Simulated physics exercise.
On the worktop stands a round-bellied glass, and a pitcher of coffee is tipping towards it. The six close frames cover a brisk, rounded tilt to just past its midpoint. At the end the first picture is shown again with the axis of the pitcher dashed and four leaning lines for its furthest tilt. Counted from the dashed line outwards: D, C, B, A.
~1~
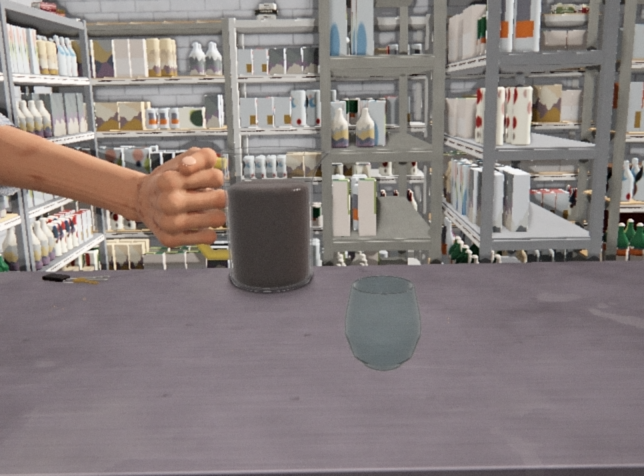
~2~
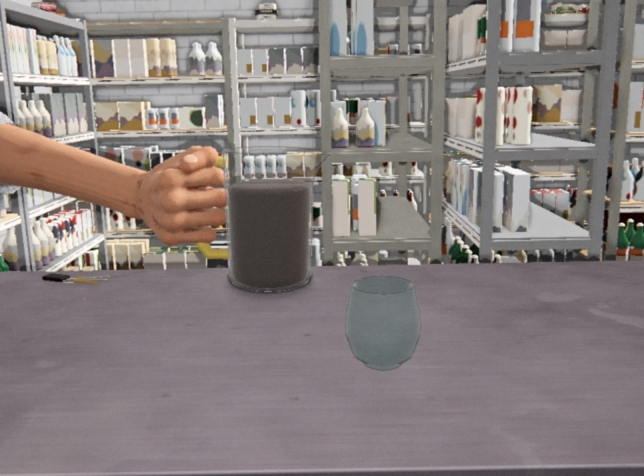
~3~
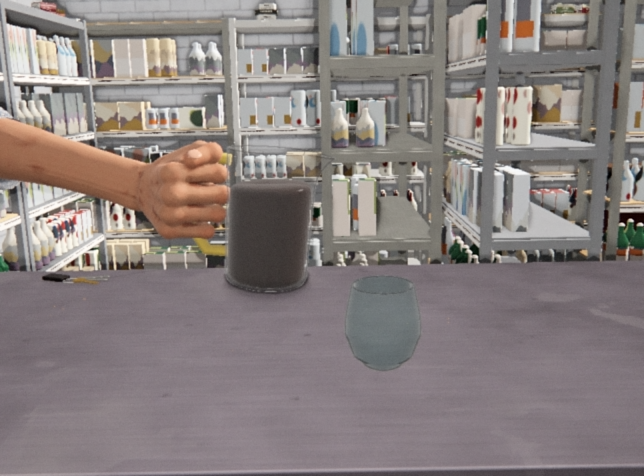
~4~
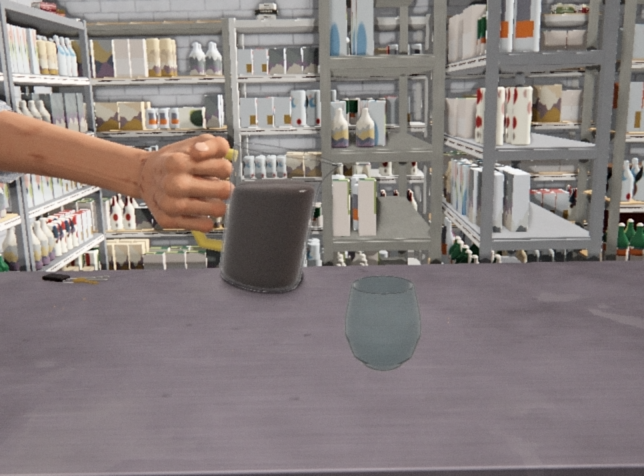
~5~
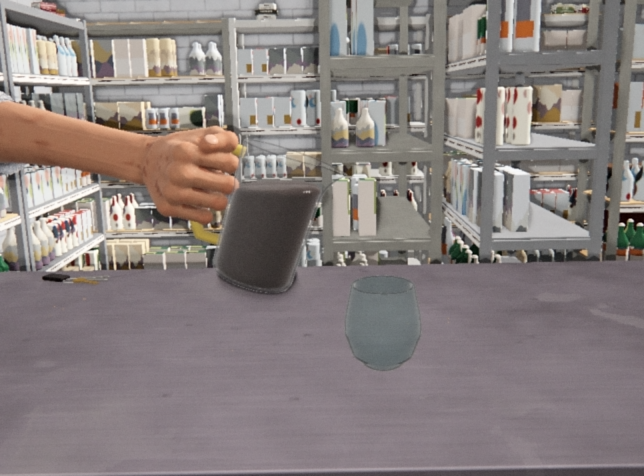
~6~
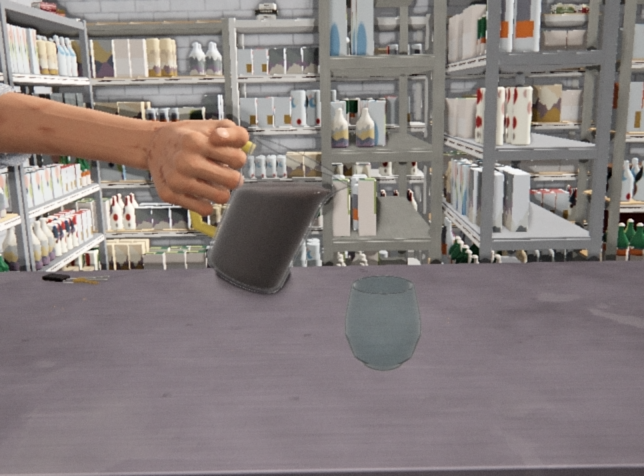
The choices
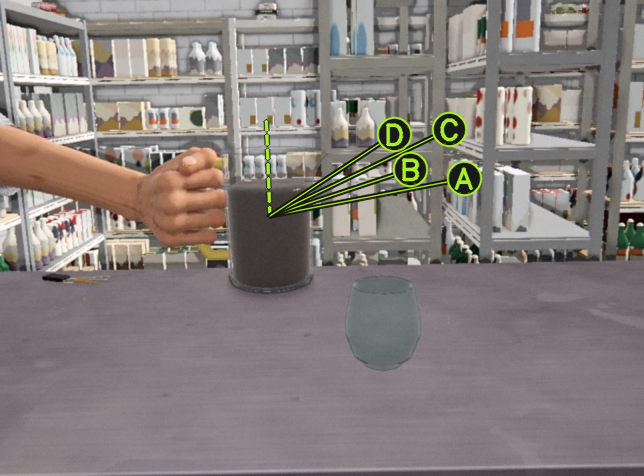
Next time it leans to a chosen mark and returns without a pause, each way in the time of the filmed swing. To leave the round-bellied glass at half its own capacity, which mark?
I would pick tilt C.
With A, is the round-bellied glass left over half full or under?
Over half.
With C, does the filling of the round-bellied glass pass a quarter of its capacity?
Yes.
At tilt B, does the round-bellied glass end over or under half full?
Over.
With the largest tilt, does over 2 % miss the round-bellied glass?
Yes, it does.
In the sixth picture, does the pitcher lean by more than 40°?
No, it does not.
On the marked copy, A at (447, 181); B at (394, 174); C at (434, 136); D at (379, 143).
With A, the round-bellied glass ends with about 78 % of what it can hold; 17 % of the coffee is spilt.
With B, the round-bellied glass ends with about 64 % of what it can hold; 10 % of the coffee is spilt.
With C, the round-bellied glass ends with about 53 % of what it can hold.
With D, the round-bellied glass ends with about 34 % of what it can hold.
